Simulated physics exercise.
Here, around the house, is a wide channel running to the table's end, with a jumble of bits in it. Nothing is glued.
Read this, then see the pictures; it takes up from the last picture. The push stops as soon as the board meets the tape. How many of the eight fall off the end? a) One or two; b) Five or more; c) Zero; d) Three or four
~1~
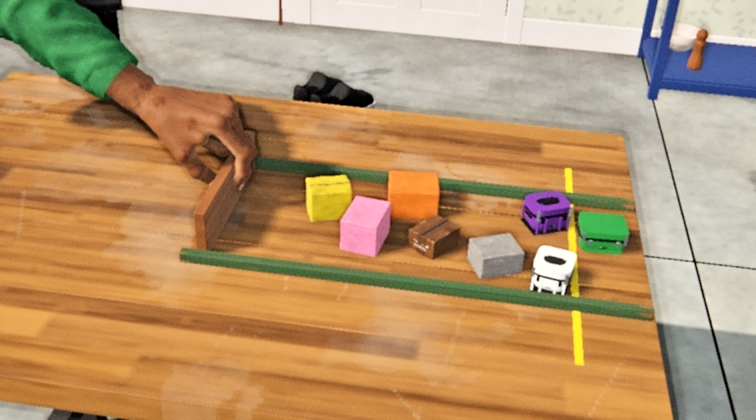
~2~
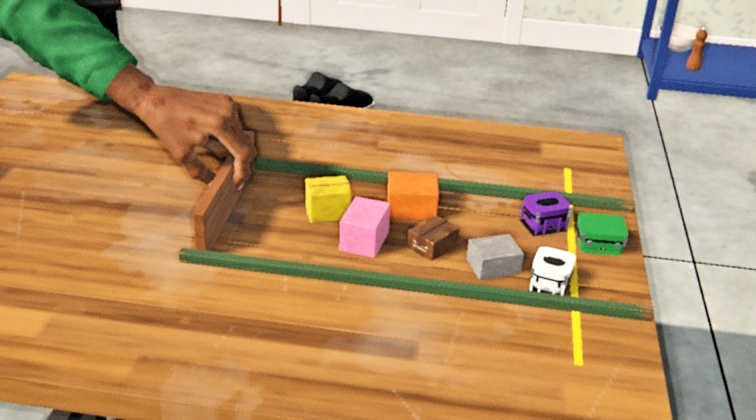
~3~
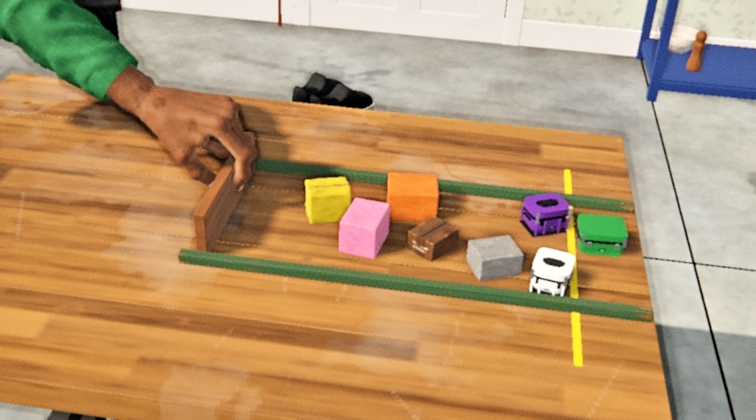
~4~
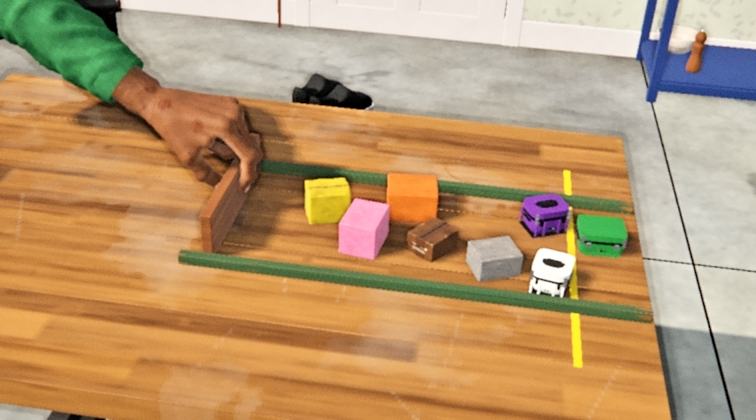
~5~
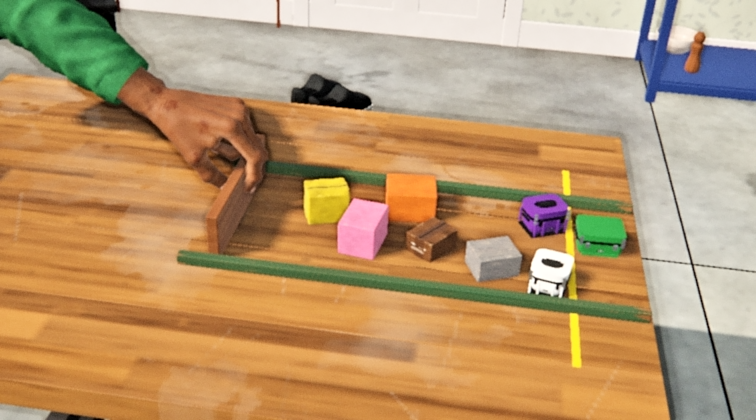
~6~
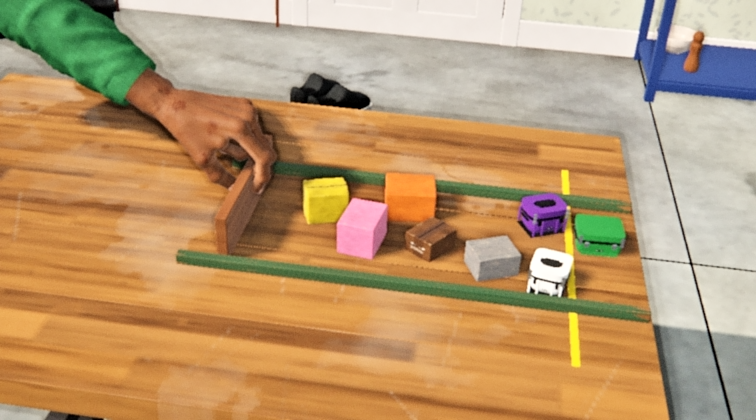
Answer: A.
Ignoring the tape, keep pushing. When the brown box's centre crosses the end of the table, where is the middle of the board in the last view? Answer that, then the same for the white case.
Brown box: (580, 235); white case: (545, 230).
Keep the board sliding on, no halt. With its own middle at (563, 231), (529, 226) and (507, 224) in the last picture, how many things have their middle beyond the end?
It comes out as 2, then 0, then 0.
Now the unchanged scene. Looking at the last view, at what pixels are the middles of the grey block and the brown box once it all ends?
You'll see the grey block at (637, 286), with the brown box at (632, 264).
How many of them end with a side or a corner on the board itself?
The count in contact is 3.
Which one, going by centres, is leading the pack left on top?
Result - the purple case.
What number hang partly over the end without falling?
The number would be 3.
Soon after, none off yet; green case at rest near (598, 237); white case at rest near (549, 274); purple case at rest near (543, 215).
Then, none off yet; green case at rest near (598, 237); white case moved a little near (569, 281); purple case at rest near (543, 215).
At rest, the number that fall off is one or two; fallen, white case and green case.
